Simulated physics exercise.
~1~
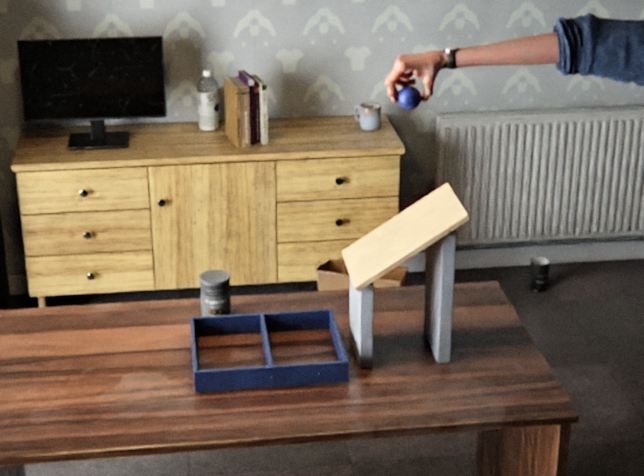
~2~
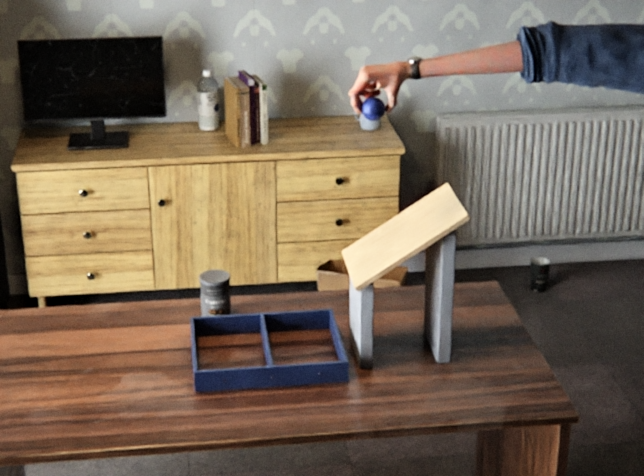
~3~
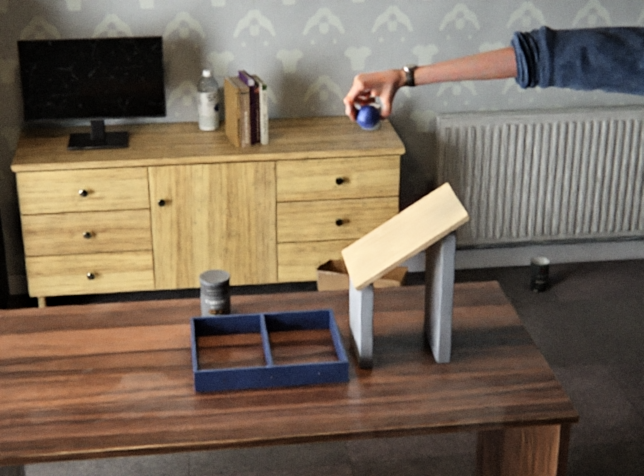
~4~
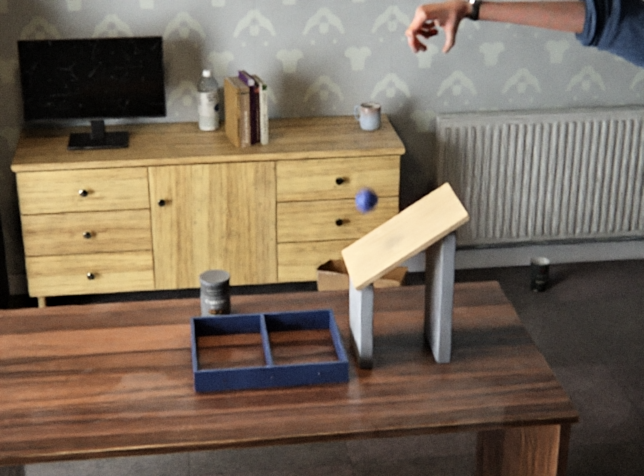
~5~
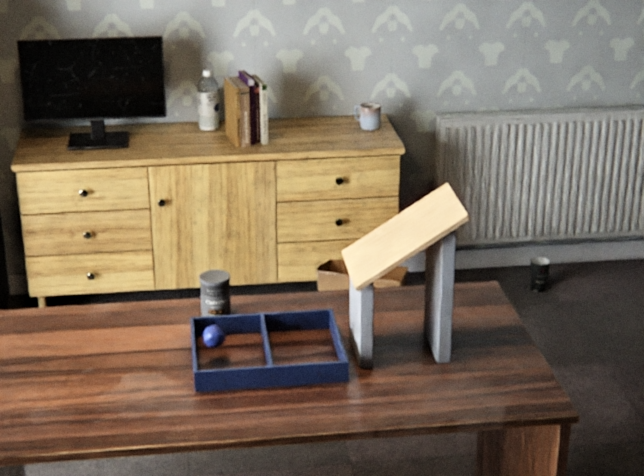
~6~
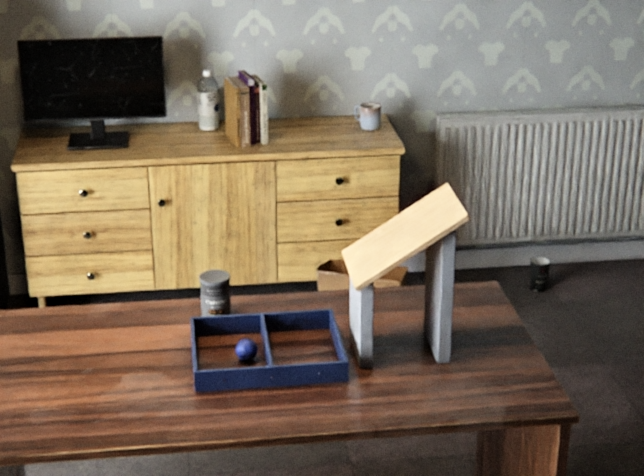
On a wooden table, a ball dropped by a hand lands in the tray's farther bay.
